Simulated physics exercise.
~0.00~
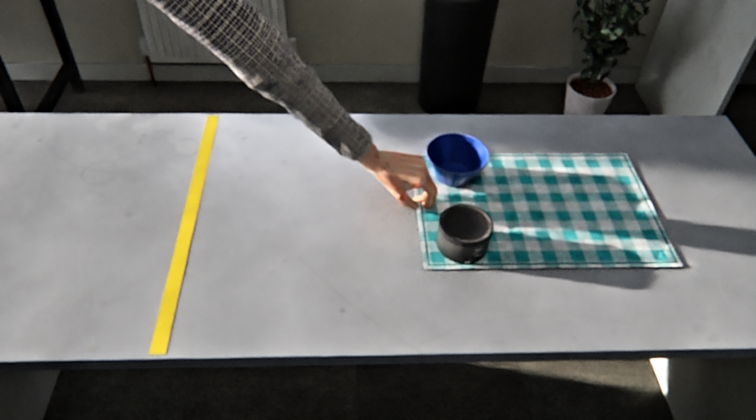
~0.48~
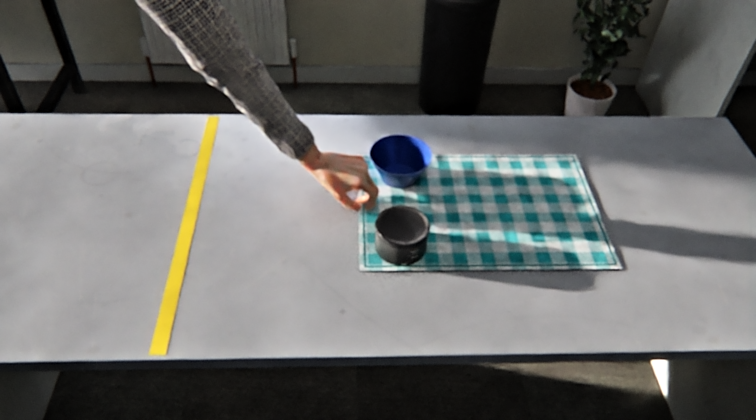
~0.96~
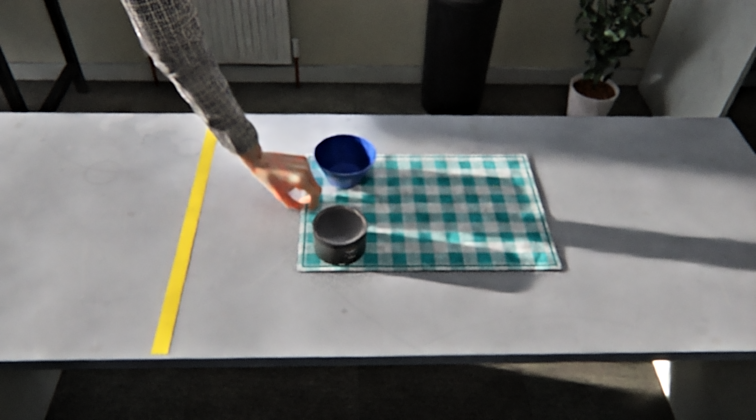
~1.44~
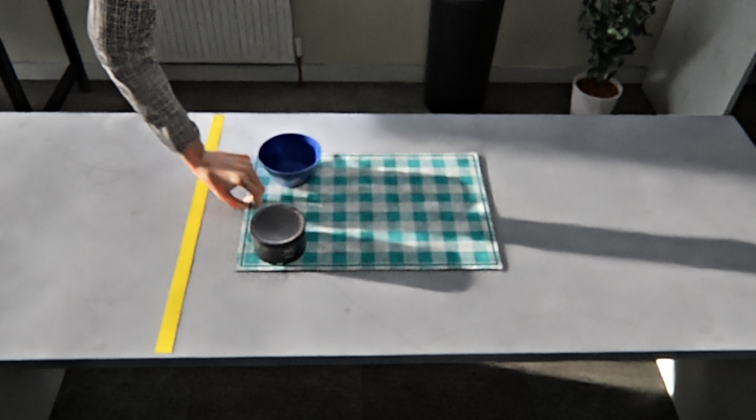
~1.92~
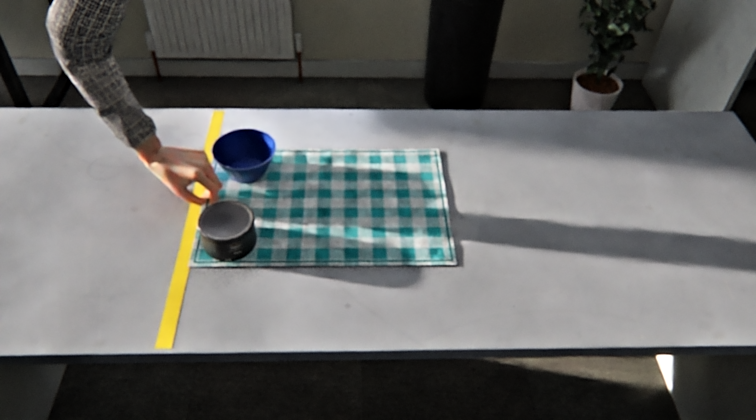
Turquoise checked tea towel carrying a black tub and blue bowl, pulled left by a hand until its hem reaches yellow tape.
